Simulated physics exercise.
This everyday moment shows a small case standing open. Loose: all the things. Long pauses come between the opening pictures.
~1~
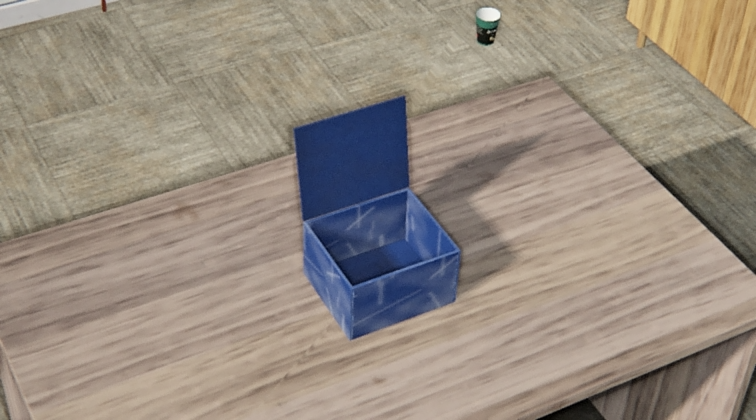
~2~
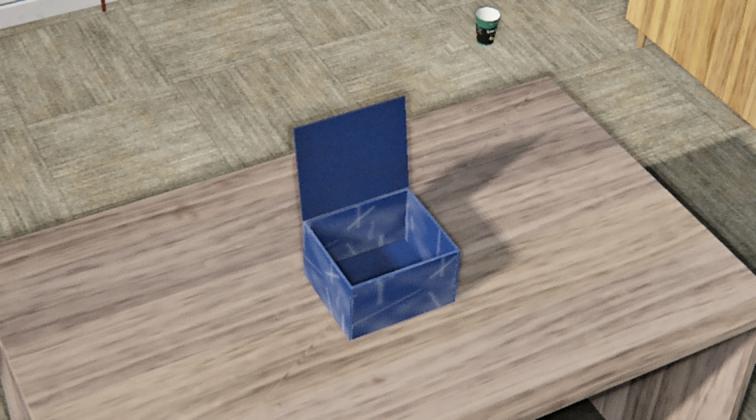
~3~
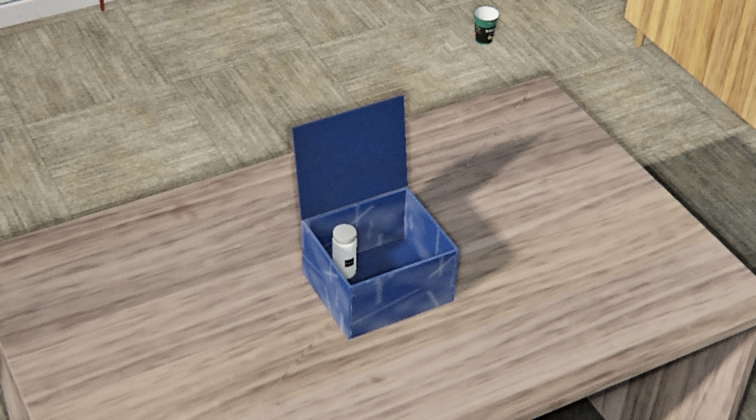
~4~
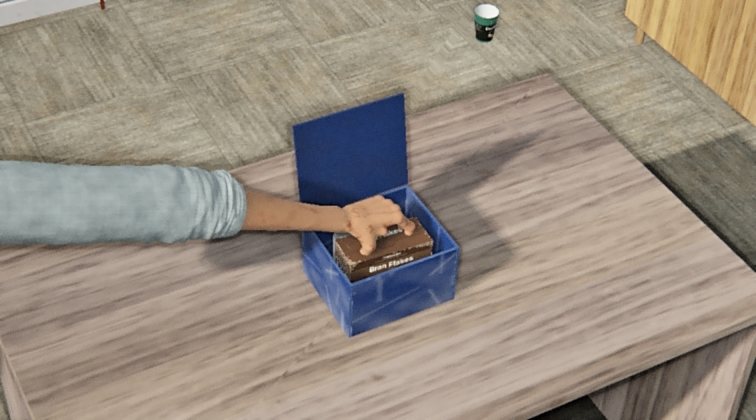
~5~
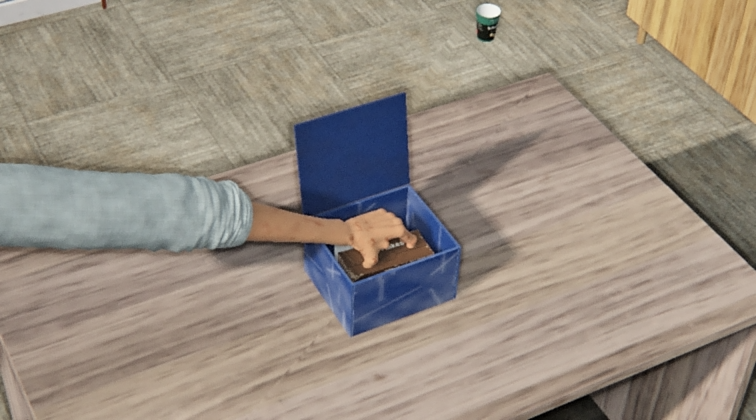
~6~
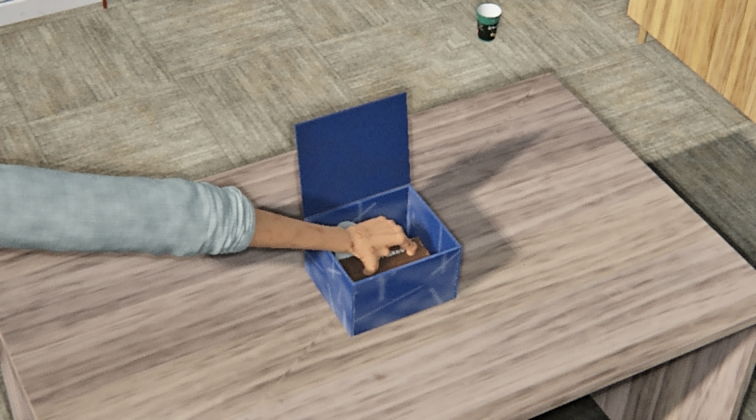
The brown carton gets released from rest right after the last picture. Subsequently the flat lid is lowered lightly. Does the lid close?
Yes, shuts.
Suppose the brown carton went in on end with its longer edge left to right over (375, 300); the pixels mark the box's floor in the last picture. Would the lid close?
Then the lid won't shut, as it turns out.
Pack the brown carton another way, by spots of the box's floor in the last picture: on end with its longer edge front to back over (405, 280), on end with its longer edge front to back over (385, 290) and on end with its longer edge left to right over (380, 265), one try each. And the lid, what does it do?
The first attempt ends with the lid standing open, the second with it standing open, and the third with it standing open.
Then, 1.40 s on from there, lid 72° above the rim.
Then, 1.90 s on from there, lid 34° above the rim.
In the end, lid shut; both unmoved. At the end, from the last picture's camera, brown carton near (386, 273).
